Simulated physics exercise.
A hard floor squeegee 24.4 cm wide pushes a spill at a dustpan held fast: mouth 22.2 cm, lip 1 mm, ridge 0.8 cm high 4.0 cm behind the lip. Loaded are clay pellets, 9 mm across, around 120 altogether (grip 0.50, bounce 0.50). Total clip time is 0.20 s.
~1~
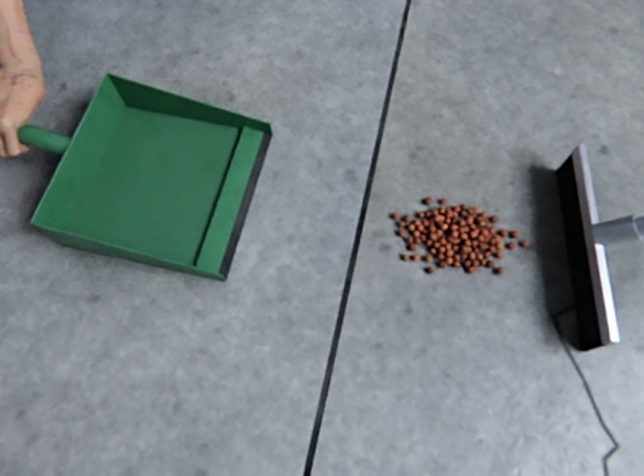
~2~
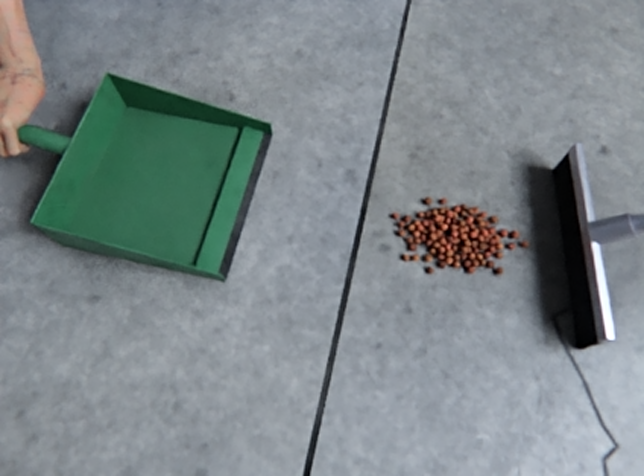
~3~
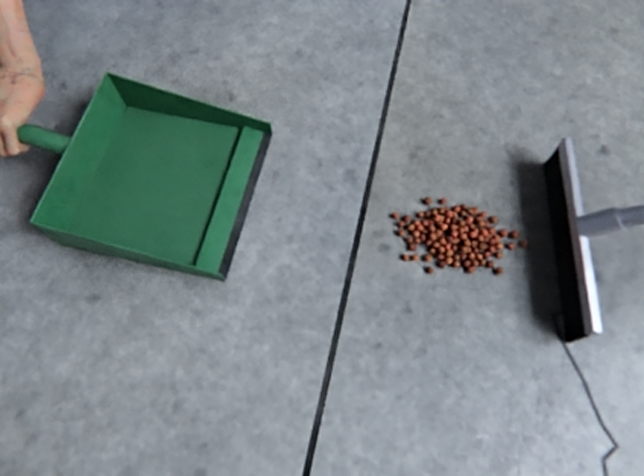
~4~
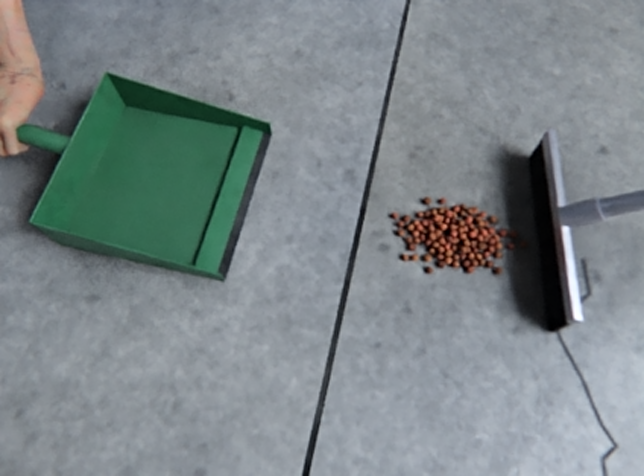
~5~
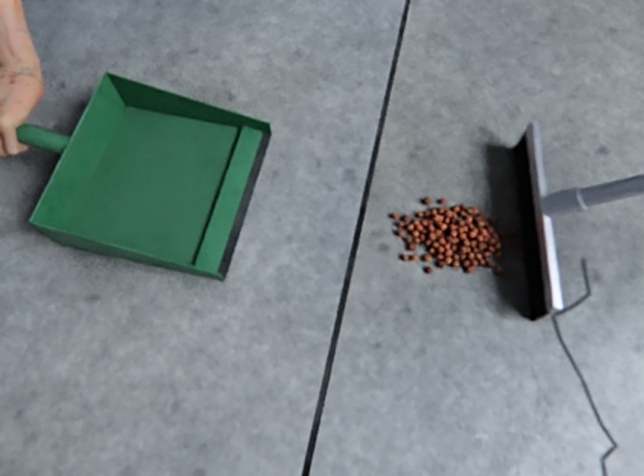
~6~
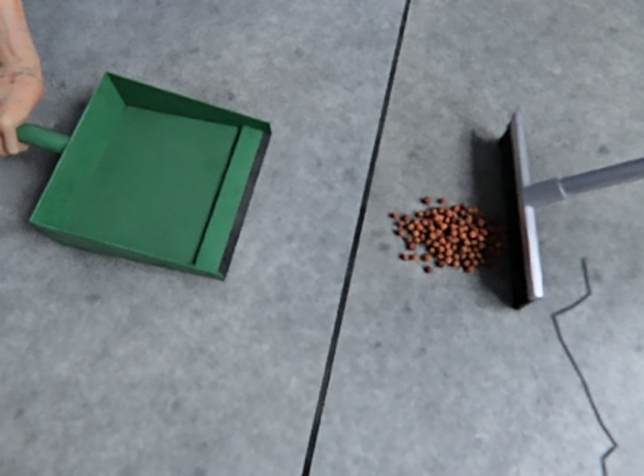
A squeegee on the right slid left across the gray floor until its blade reached the near edge of a pile of small reddish-brown pellets, while a hand held a green dustpan still.
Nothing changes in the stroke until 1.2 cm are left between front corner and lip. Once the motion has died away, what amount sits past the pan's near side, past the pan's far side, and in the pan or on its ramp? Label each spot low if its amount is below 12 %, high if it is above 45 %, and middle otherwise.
Past the pan's near side: Low, past the pan's far side: Middle, in the pan or on its ramp: Low.
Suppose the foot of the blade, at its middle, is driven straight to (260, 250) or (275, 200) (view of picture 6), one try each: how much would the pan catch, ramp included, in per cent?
Some 35 in a hundred and 30 in a hundred.
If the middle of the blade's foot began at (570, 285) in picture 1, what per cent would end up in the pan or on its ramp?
10 %.
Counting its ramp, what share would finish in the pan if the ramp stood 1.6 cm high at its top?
Estimated share: Around 0 in a hundred.
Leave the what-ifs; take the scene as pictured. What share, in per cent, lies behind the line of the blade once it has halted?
About 45 per cent.
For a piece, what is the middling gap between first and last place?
That distance is close to 22 cm.
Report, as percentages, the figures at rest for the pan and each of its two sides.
In per cent - near side 0, far side 15, pan 5.
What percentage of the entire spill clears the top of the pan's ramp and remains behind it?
About 0 %.
Then, 0.28 s after the last picture, middle of the blade 19 cm from the lip; 0 % over the lip, far side 0 %, near side 0 %.
Then, 0.47 s after the last picture, middle of the blade 9 cm from the lip; 0 % over the lip, far side 10 %, near side 0 %.
Then, 0.78 s after the last picture, middle of the blade 3 cm from the lip; 5 % over the lip, far side 15 %, near side 0 %.
In the end, near side 0 %, far side 15 %, pan 5 %, in front of the lip or behind the blade 80 %.
